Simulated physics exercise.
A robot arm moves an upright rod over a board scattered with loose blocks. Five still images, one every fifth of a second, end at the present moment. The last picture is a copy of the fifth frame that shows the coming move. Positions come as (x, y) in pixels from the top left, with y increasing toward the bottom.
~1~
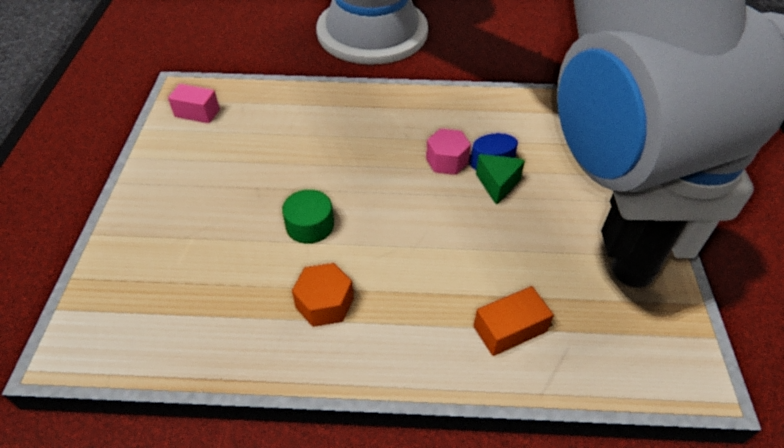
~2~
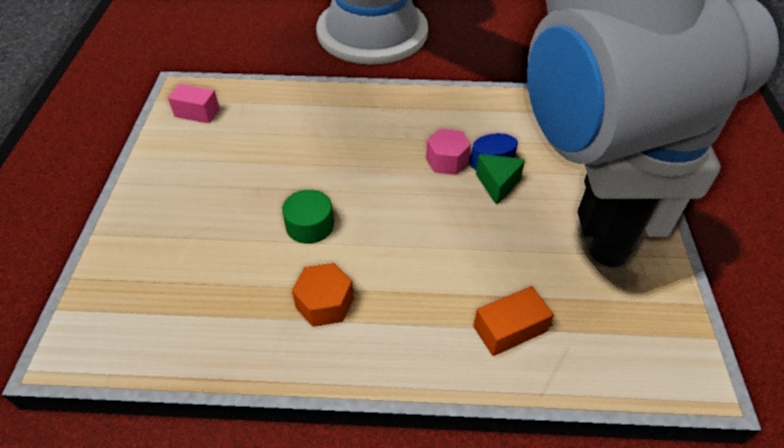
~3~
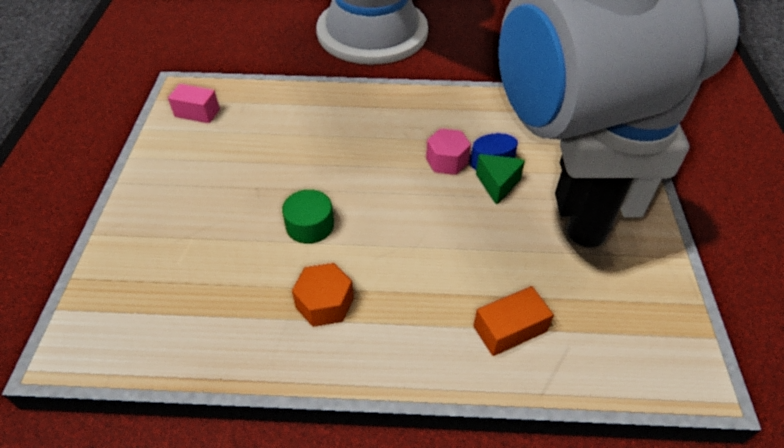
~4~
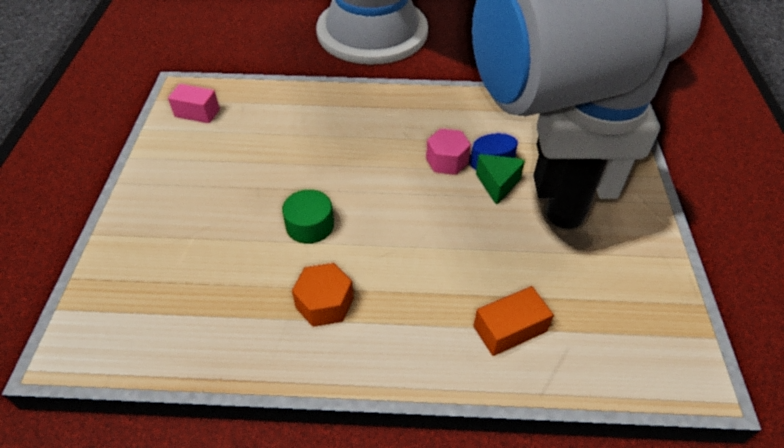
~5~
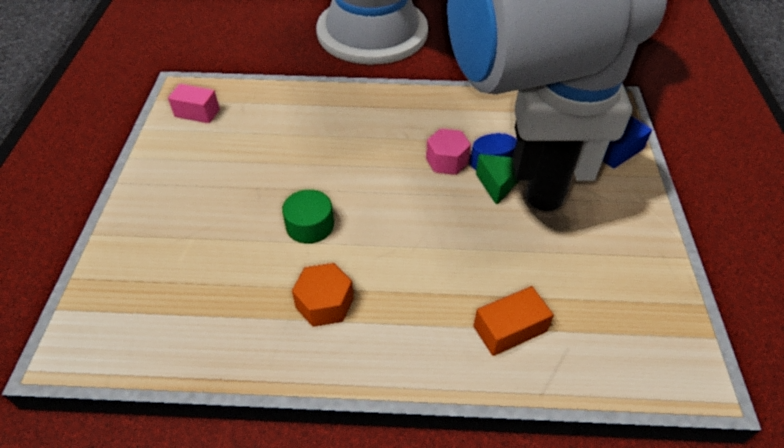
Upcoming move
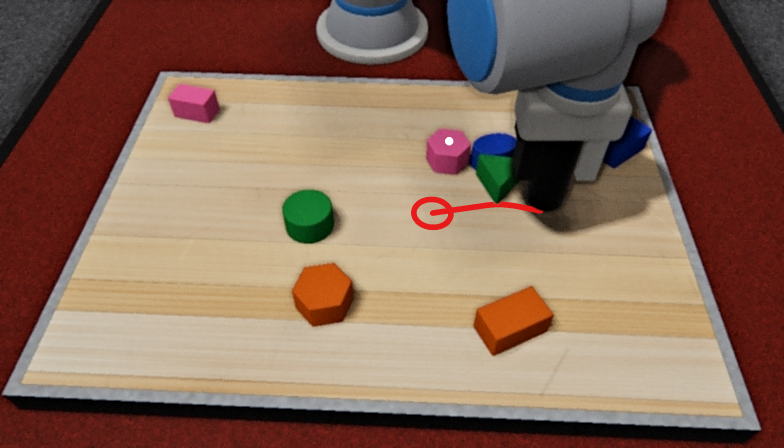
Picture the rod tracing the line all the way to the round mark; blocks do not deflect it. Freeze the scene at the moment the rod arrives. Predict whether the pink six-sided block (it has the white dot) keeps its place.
The pink six-sided block is left alone.
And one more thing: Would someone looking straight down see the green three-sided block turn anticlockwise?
My answer is no.
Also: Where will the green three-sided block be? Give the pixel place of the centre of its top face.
Its top middle is near (480, 163).
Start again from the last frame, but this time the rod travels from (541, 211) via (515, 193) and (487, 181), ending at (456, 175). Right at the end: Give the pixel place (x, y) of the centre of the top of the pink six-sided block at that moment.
I'd expect the centre of its top face to be at (416, 120).
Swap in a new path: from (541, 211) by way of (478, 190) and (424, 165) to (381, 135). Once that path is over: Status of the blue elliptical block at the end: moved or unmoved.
By the time the path is finished, it has moved at least a centimetre.
The drawn path runs from (541, 211) by way of (486, 205) to (432, 213); the dot is on the pink six-sided block.
The first path, step by step. One third of the way, rod (507, 192); blue elliptical block (495, 140); green three-sided block (491, 163), turned 20° clockwise.
Two thirds of the way, rod (469, 196); blue elliptical block (494, 139), turned 15° clockwise; green three-sided block (480, 163), turned 40° clockwise.
At the end, rod (433, 201); pink six-sided block not moved; blue elliptical block (494, 139), turned 15° clockwise; green three-sided block (480, 163), turned 40° clockwise.
